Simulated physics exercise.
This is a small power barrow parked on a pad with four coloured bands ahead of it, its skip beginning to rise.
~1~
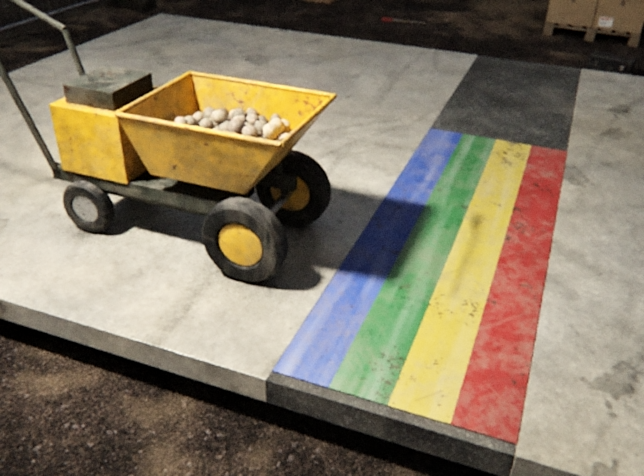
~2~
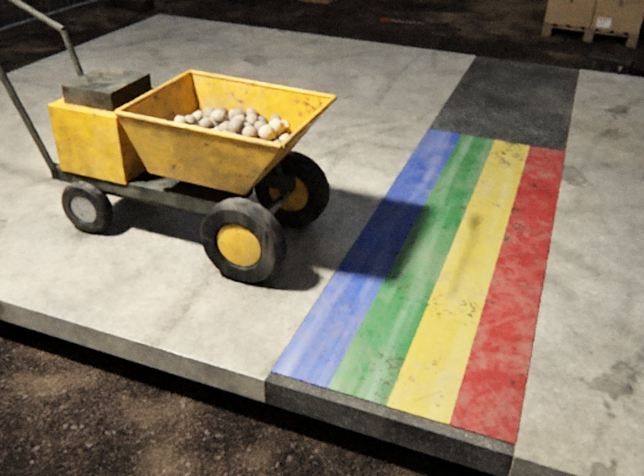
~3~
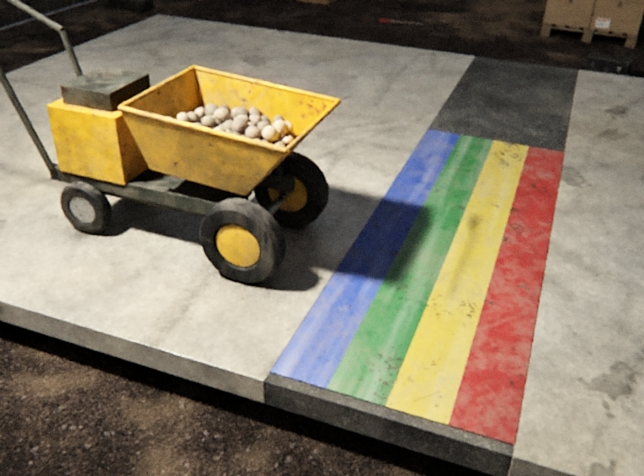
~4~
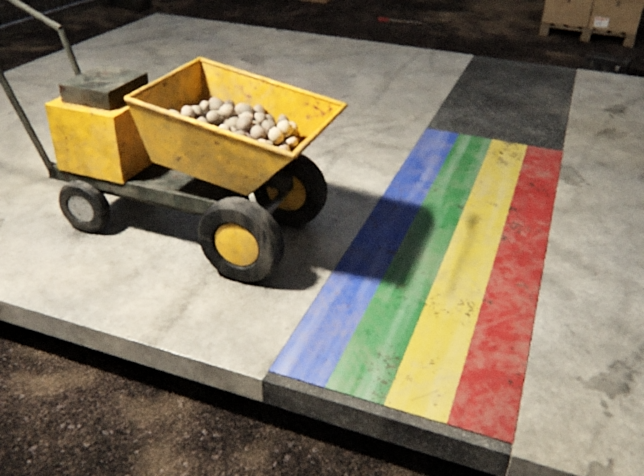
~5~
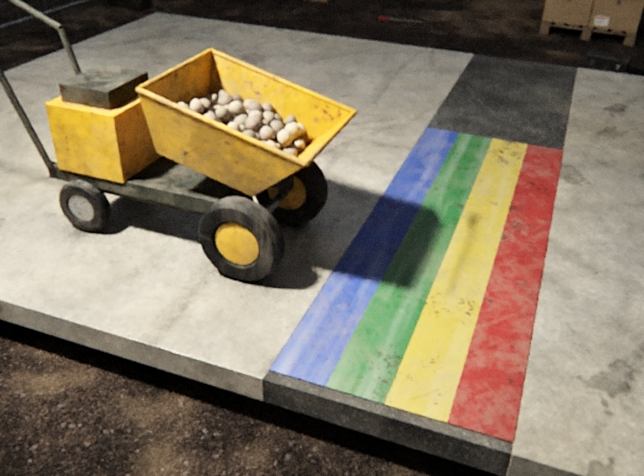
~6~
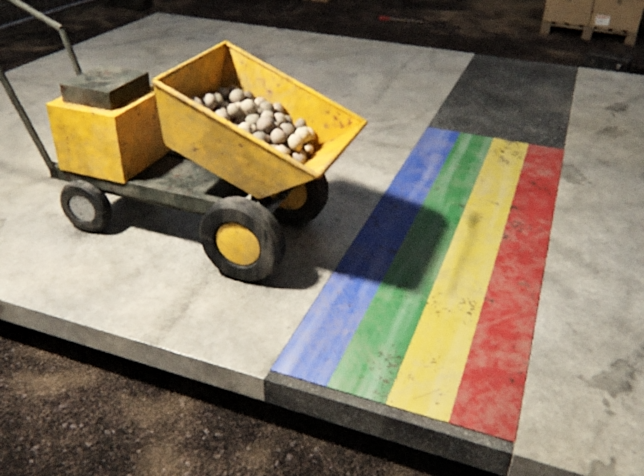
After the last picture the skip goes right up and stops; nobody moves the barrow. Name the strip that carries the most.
The heap favours the green strip.
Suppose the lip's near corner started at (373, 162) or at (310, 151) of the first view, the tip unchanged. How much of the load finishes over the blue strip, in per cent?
The first gives 0 %, the second 0 %.
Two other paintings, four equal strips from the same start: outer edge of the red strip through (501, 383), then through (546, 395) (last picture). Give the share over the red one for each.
The first gives 10 %, the second 0 %.
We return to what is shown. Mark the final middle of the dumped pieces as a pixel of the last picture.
Close to (418, 275).
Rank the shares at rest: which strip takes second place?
It is the strip in yellow.
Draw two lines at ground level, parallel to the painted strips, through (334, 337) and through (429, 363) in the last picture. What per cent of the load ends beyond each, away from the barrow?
First some 70, then 10 per cent.
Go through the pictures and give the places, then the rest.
In the first frame, lip of the skip (281, 145), level; top of the load (236, 127), river pebbles; blue strip (328, 331); green strip (382, 345); yellow strip (438, 360); red strip (497, 377).
In the second frame, lip of the skip (281, 147), tipped barely; top of the load (236, 127).
In the third frame, lip of the skip (287, 151), tipped barely; top of the load (229, 127).
In the fourth frame, lip of the skip (294, 156), tipped a little; top of the load (214, 117).
In the fifth frame, lip of the skip (306, 165), tipped a little; top of the load (210, 119).
In the sixth frame, lip of the skip (318, 176), tipped clearly; top of the load (221, 115); blue strip (326, 330); green strip (380, 344); yellow strip (435, 359); red strip (494, 375).
Just after the last frame, skip tipped steeply; every one in the skip.
A moment on, skip tipped right over; the larger part in the skip; just a few over the blue strip; about a tenth over the green strip.
Further on, skip tipped right over; roughly a third in the skip; about a tenth over the blue strip; roughly half over the green strip; about a tenth over the yellow strip; about a tenth over the red strip.
When it is over, skip tipped right over; roughly a quarter in the skip; about a tenth over the blue strip; roughly half over the green strip; roughly a quarter over the yellow strip; about a tenth over the red strip; just a few off the paint.
